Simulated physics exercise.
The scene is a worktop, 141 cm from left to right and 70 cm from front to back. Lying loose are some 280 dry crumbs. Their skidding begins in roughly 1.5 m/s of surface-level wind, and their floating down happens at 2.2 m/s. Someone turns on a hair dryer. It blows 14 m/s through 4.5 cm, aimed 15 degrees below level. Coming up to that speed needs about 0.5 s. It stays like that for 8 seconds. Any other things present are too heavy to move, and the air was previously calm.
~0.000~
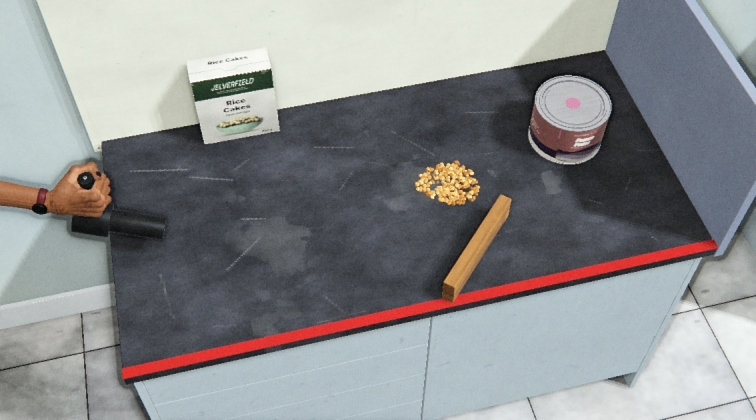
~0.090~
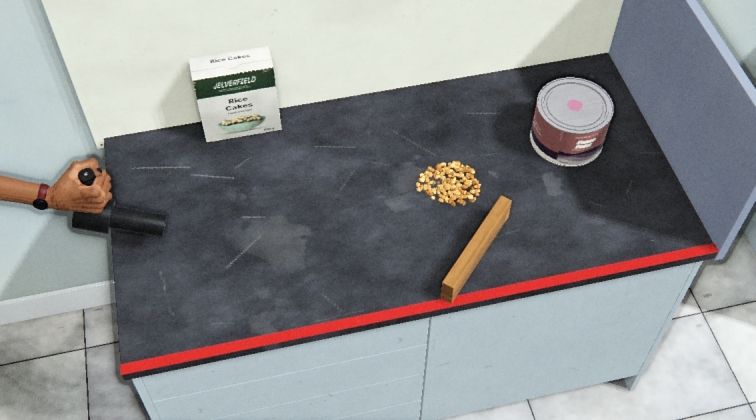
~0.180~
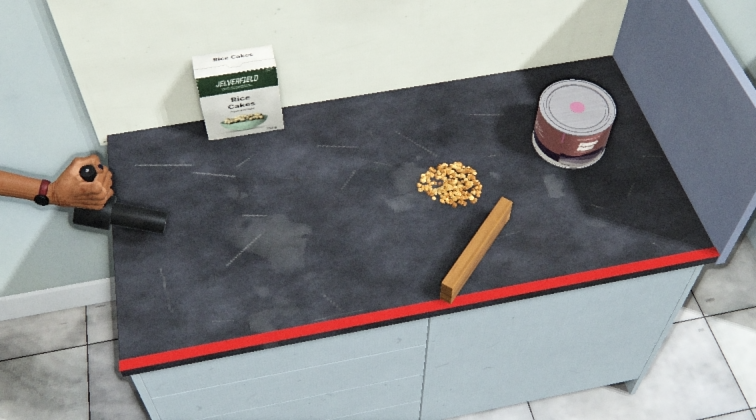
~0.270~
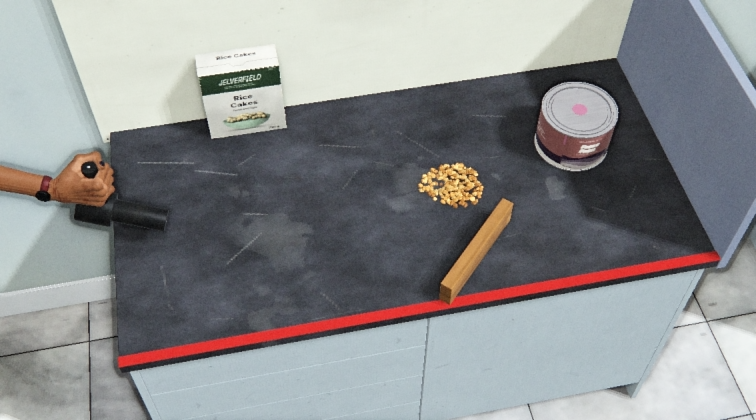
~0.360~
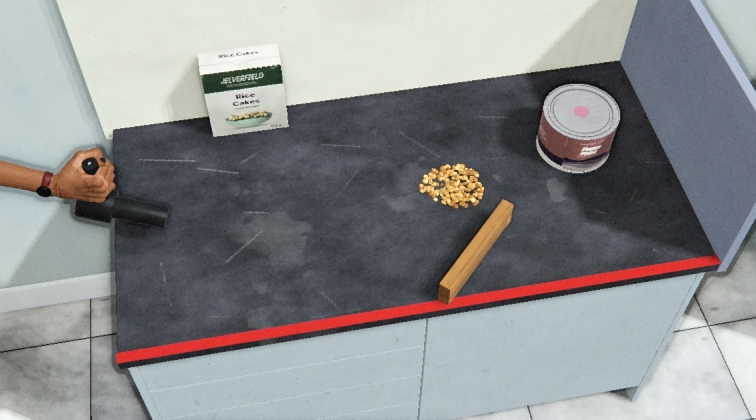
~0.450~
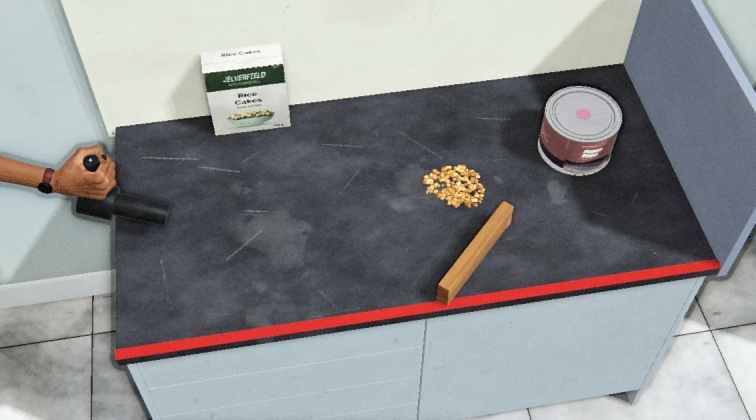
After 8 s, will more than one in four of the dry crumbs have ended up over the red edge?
Within one in four.
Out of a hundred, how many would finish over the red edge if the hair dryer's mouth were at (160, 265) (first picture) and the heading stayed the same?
Outcome: Some 0 in a hundred.
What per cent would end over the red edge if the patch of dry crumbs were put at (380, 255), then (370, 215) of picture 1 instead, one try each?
In turn: 20 per cent, 15 per cent.
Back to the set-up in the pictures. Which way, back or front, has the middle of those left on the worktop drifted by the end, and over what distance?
It has moved to the far side by around 20 cm.
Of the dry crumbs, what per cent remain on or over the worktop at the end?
Estimate: Close to 100 percent.
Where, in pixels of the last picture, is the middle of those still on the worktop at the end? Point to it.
(634, 95).
After 1.6 s, 2 % are over the red edge; the middle of those still in play is near (661, 142); 28 % have settled or left.
After 2.6 s, 2 % are over the red edge; the middle of those still in play is near (649, 118); 38 % have settled or left.
After 4.4 s, 2 % are over the red edge; the middle of those still in play is near (634, 101); 55 % have settled or left.
After 8.0 s, at the end, 2 % are over the red edge; the middle of those still in play is near (634, 95).
